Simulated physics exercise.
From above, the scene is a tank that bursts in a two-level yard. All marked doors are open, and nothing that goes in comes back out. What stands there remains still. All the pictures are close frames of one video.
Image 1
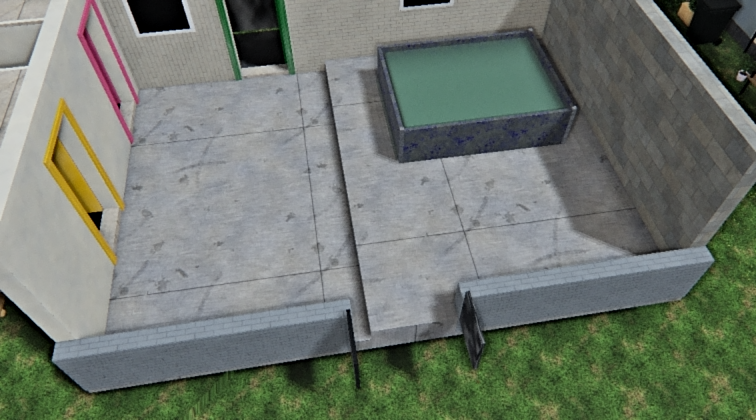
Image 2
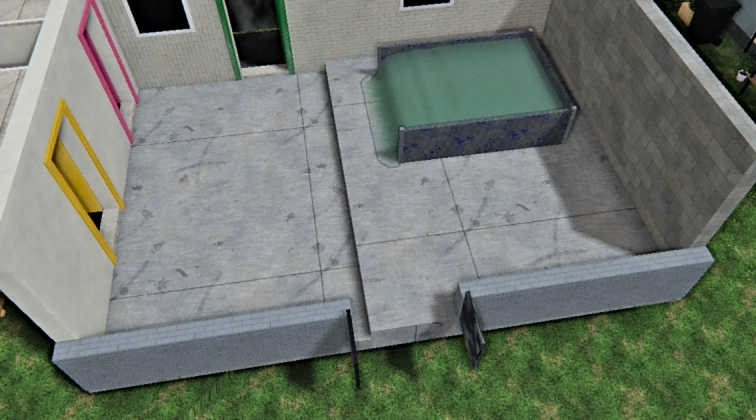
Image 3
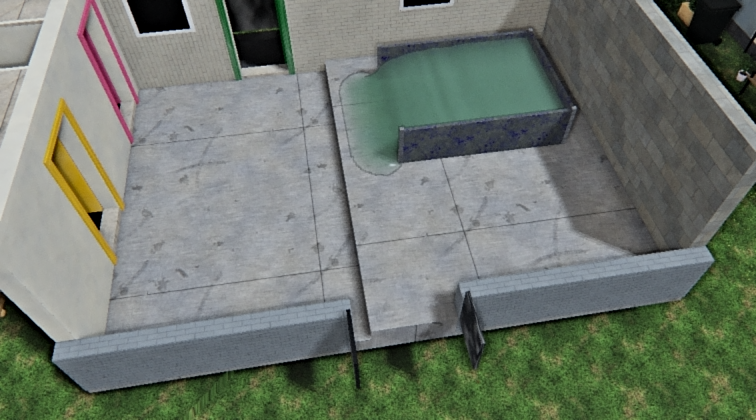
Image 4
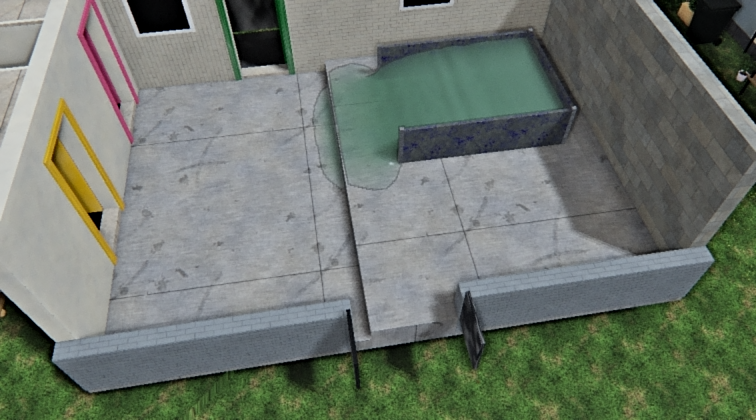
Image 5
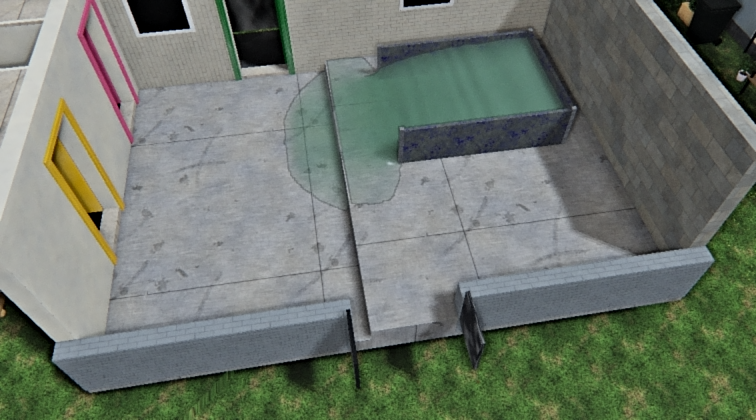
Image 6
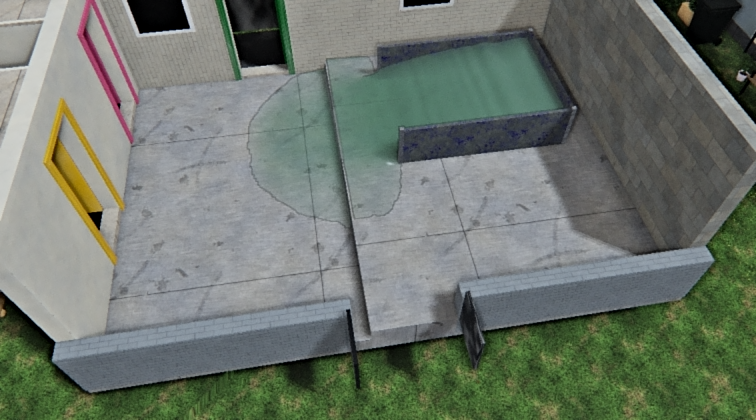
Green water bursts from the tank's left side and spreads left across the two-level yard.
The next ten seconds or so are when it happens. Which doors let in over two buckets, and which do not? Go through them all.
Outcome: The green door will count as flooded. The yellow door will count as flooded. The pink door will count as flooded.
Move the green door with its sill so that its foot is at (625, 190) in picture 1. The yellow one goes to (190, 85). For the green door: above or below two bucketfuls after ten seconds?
My guess is that the green door does not reach it by then.
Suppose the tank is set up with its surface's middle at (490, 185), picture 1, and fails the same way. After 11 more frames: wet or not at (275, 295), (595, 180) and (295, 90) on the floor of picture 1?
In order, the three spots end up waterlogged, untouched and untouched.
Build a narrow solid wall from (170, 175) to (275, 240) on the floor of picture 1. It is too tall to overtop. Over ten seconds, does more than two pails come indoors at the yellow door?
As for that door, the yellow one comes in short.
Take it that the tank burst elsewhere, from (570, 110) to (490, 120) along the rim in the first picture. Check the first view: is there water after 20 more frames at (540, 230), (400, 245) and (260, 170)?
Taking each in turn, they come out watered, watered, kept dry.
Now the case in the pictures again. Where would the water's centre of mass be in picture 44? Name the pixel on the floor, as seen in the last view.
About (283, 185).
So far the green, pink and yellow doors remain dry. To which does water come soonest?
Going by the pictures, it would be the door marked green.
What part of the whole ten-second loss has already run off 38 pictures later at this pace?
Estimated share: Close to 70 %.
A moment on, water covers 45 % of the floor; the green door wet at the sill, nothing in, the yellow door not reached, the pink door wet at the sill, nothing in.
Next, water covers 55 % of the floor; the green door under two buckets in, the yellow door under two buckets in, the pink door over two buckets in.
Then, water covers 60 % of the floor; the green door over two buckets in, the yellow door over two buckets in, the pink door far over two buckets in.
Later, water covers 60 % of the floor; the green door over two buckets in, the yellow door far over two buckets in, the pink door far over two buckets in.
In the end, water covers 60 % of the floor; the green door over two buckets in, the yellow door far over two buckets in, the pink door far over two buckets in.
